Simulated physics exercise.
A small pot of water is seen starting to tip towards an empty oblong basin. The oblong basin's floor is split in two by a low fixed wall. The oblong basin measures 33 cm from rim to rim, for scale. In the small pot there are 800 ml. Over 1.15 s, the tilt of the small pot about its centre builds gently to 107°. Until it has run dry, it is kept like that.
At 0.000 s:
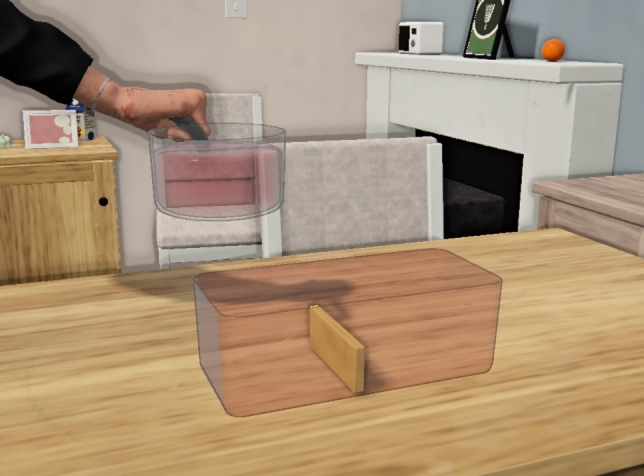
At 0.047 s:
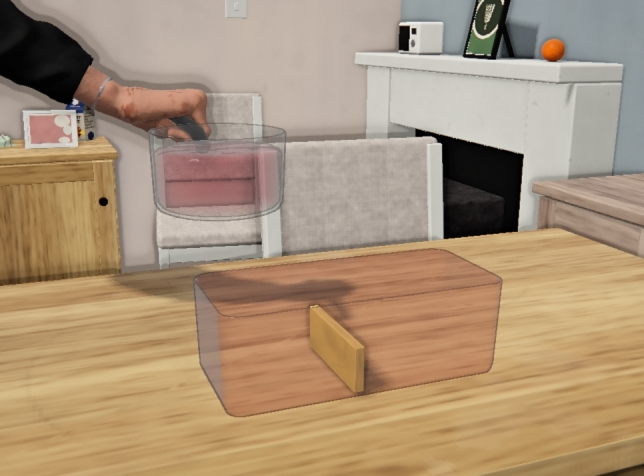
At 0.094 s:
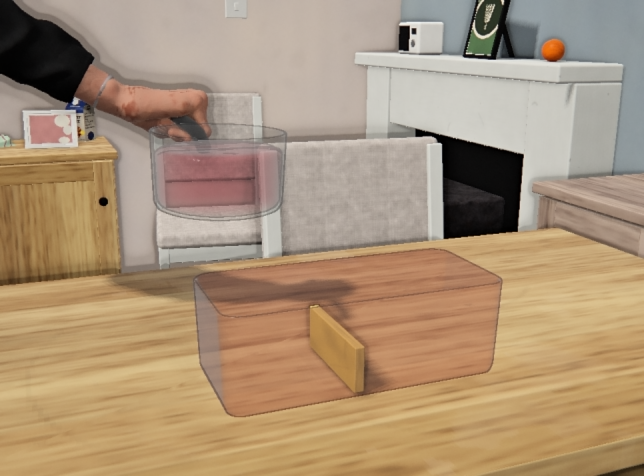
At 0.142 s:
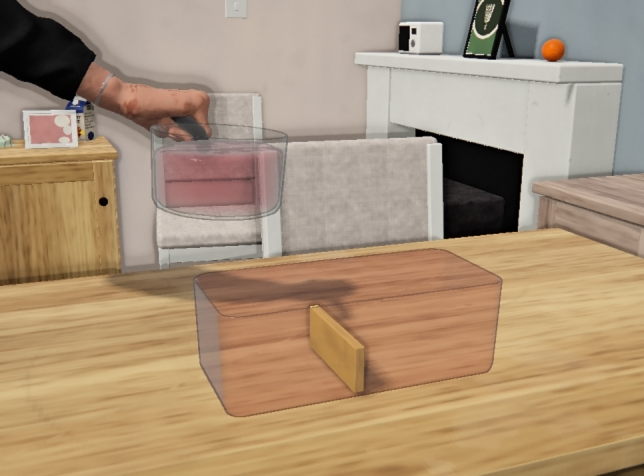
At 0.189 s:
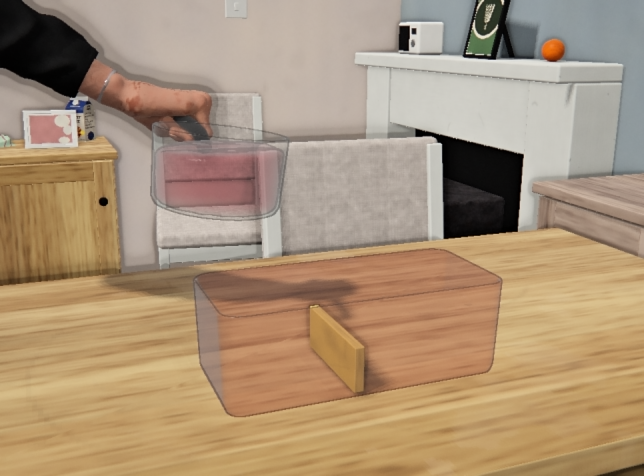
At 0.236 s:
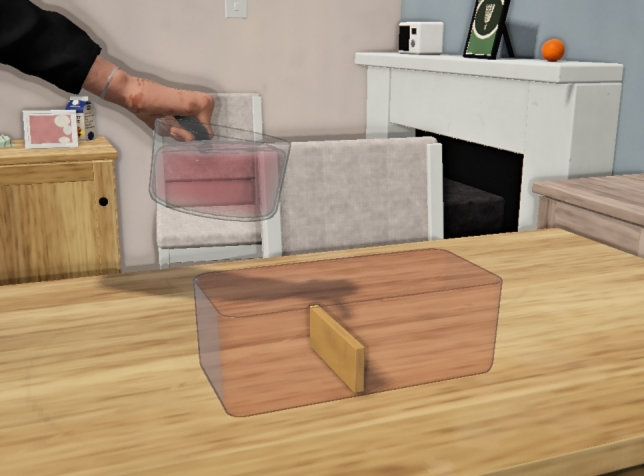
In a living room, a hand gradually tilts a small clear pot above an oblong basin.
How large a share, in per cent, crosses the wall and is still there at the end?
A share of about 52 per cent.
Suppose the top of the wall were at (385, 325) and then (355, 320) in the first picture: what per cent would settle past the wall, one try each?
Around 5 and 15 percent, in that order.
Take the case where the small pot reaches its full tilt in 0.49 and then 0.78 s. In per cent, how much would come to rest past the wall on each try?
Near 25 in a hundred on the first go and near 40 in a hundred on the second.
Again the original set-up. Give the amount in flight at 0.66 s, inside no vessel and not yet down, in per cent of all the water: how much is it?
About 28 per cent.
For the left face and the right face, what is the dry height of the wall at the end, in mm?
Left side: Around 36 mm. Right side: Around 38 mm.
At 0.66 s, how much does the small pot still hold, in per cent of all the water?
Roughly 64 %.
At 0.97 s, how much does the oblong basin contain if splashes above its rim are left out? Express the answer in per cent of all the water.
Near 76 in a hundred.
After 0.66 s the tilt is 66° and 65 per cent is still to pour, 3 is left of the wall and 5 right of it.
After 0.97 s the tilt is 101° and 12 per cent is still to pour, 26 is left of the wall and 51 right of it.
After 1.30 s the tilt is 107° and 0 per cent is still to pour, 46 is left of the wall and 52 right of it.
After 1.65 s the tilt is 107° and 0 per cent is still to pour, 47 is left of the wall and 52 right of it.
In the end 47 per cent lies left of the wall, 52 right of it and 1 outside.
